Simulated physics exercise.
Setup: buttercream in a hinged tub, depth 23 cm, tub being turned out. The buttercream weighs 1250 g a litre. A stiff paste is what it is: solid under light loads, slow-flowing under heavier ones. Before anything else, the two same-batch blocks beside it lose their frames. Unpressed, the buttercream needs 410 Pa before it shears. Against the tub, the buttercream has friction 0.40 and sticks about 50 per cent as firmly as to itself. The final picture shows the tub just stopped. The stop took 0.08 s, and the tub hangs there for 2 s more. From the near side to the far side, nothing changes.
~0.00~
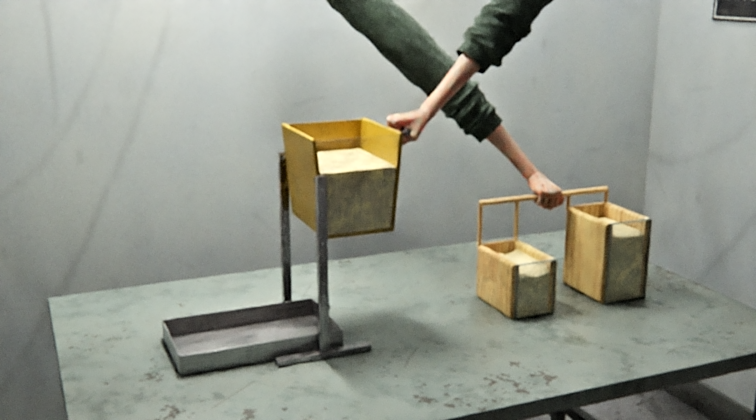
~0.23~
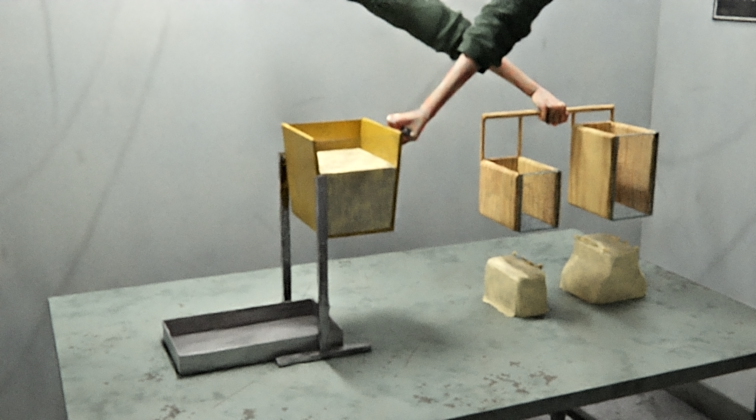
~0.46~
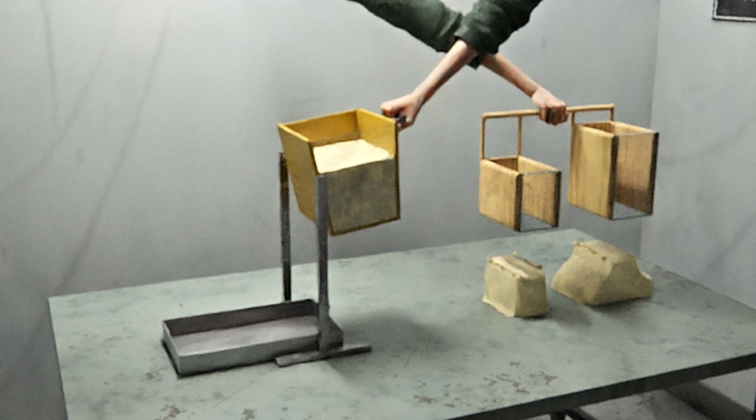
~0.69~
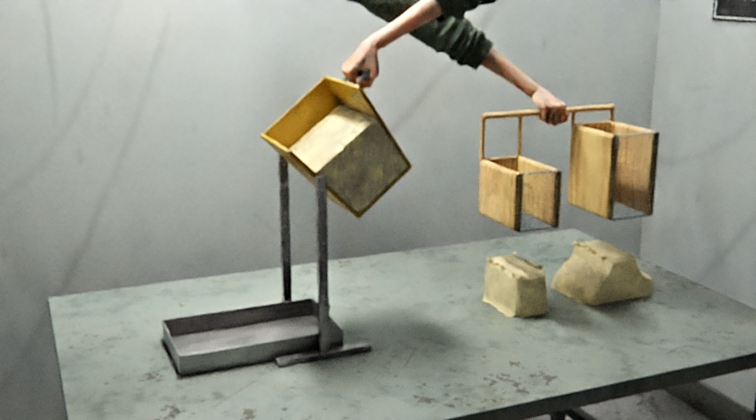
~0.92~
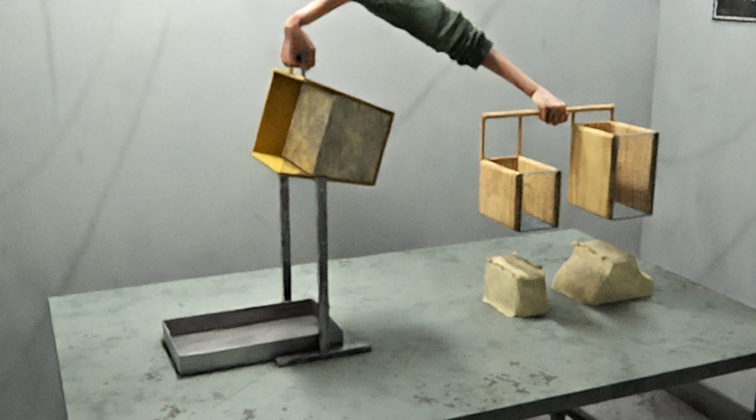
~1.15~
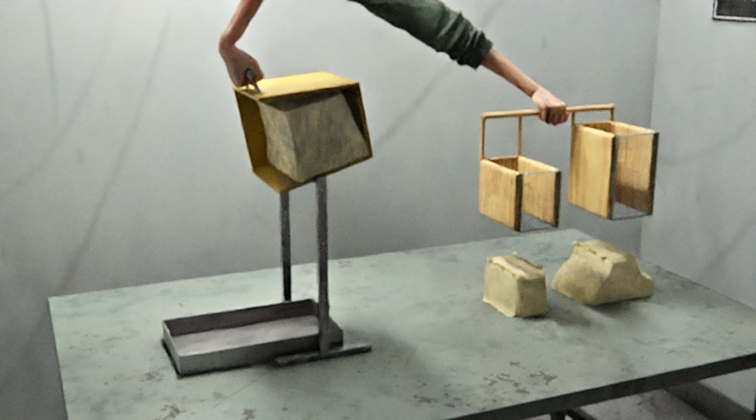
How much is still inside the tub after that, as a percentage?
Close to 0 % is still inside the tub.
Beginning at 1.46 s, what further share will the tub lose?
Around 45 % of the whole load.
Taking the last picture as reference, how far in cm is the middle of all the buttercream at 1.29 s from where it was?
Shift: Roughly 7 cm.
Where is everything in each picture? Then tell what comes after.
Handle-side rim at (400, 135), tilt 0 degrees; highest point of the buttercream at (326, 172); test blocks 13 cm, 20 cm high (left to right), in the first picture.
Handle-side rim at (400, 135), tilt 0 degrees; highest point of the buttercream at (326, 172); test blocks 12 cm, 15 cm high (left to right), in the second picture.
Handle-side rim at (394, 124), tilt 8 degrees; highest point of the buttercream at (388, 158); test blocks 12 cm, 13 cm high (left to right), in the third picture.
Handle-side rim at (359, 90), tilt 39 degrees; highest point of the buttercream at (372, 121); test blocks 12 cm, 13 cm high (left to right), in the fourth picture.
Handle-side rim at (304, 82), tilt 73 degrees; highest point of the buttercream at (339, 97); test blocks 12 cm, 13 cm high (left to right), in the fifth picture.
Handle-side rim at (260, 102), tilt 101 degrees; highest point of the buttercream at (339, 95); test blocks 12 cm, 13 cm high (left to right), in the sixth picture.
By 1.29 s, the tub is at 101 degrees and holds 87 %.
By 1.46 s, the tub is at 101 degrees and holds 45 %.
By 1.63 s, the tub is at 101 degrees and holds 31 %.
By 1.80 s, the tub is at 101 degrees and holds 17 %.
By 3.15 s, at the end, the tub is at 101 degrees and holds 0 %.
